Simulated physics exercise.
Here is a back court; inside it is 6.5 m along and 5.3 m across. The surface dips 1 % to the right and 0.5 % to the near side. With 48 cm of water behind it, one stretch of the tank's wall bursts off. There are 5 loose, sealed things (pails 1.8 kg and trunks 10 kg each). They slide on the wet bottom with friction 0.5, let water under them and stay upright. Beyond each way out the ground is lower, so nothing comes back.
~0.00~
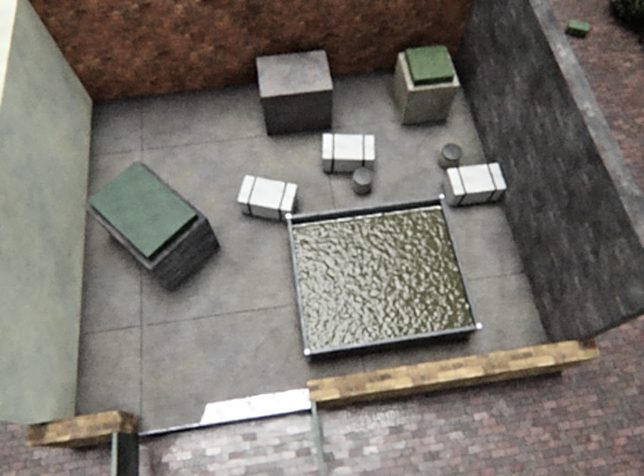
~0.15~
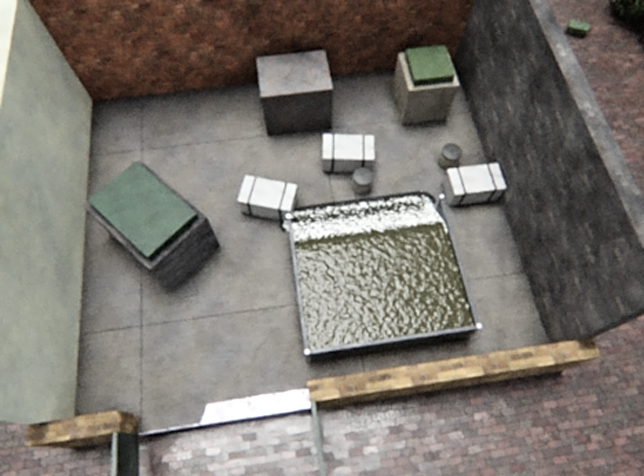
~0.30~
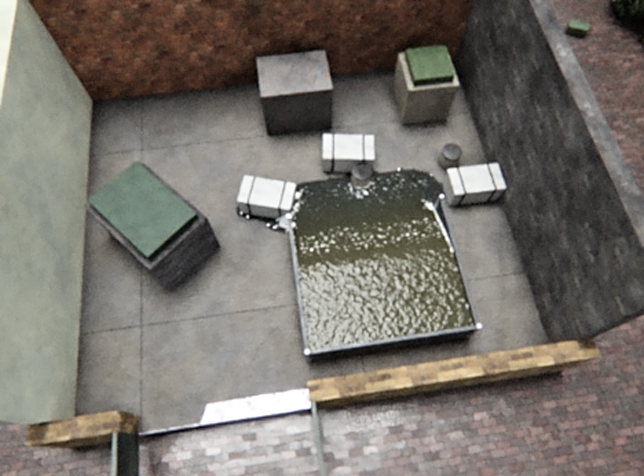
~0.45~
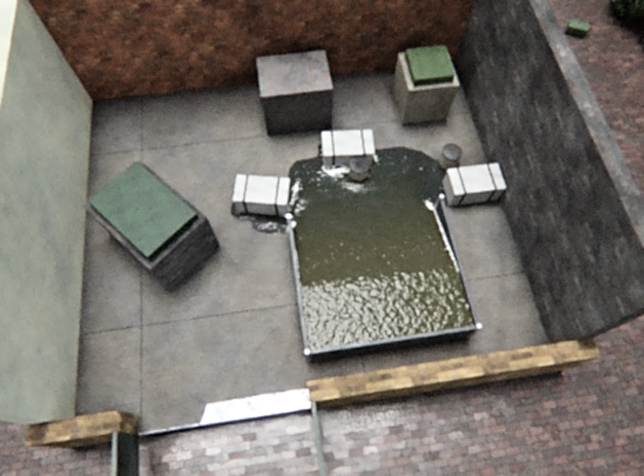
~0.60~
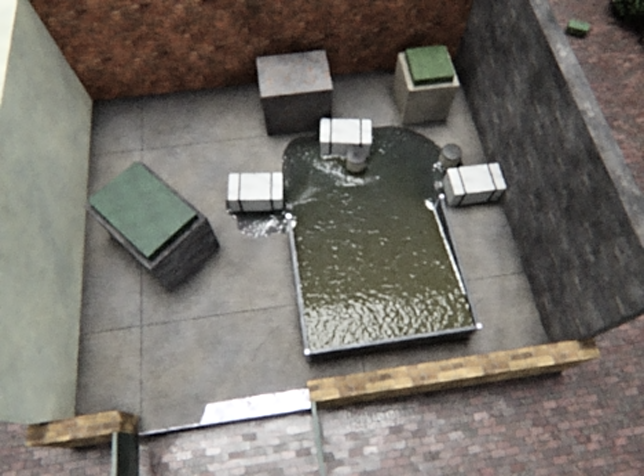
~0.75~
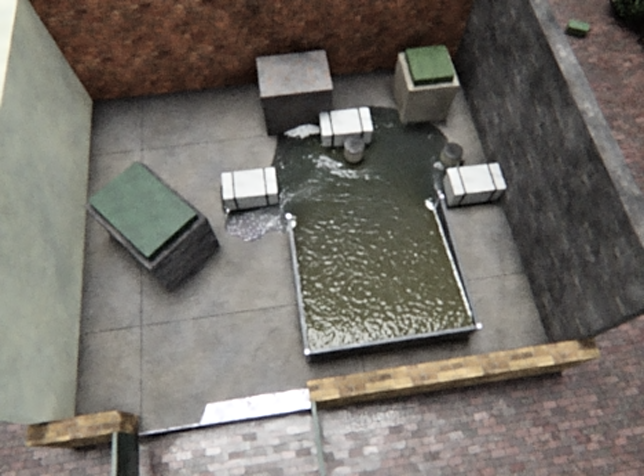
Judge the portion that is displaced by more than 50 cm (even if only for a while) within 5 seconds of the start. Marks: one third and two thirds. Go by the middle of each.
That comes to two thirds or above.
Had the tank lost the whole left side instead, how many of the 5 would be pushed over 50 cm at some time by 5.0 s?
Then 0.
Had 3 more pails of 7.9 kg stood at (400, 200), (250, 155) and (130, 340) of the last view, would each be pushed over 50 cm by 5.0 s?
In that order: Past it, more, less.
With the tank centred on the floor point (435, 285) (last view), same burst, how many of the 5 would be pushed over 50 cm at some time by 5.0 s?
Then 4.
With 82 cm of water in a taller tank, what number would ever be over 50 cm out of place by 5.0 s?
In that case 5 of them.
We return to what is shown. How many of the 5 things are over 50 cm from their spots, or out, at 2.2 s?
By then 4.
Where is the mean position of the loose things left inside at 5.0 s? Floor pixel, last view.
Near (359, 201).
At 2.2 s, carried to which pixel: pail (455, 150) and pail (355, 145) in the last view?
Near (477, 134) and (388, 74).
After 1.1 s 3 of 5 are over 50 cm from their spots; 1 afloat.
After 2.2 s 4 of 5 are over 50 cm from their spots; 3 afloat.
After 3.5 s 5 of 5 are over 50 cm from their spots; 3 afloat.
After 5.0 s 5 of 5 are over 50 cm from their spots, and 5 have been at some point; 5 afloat.
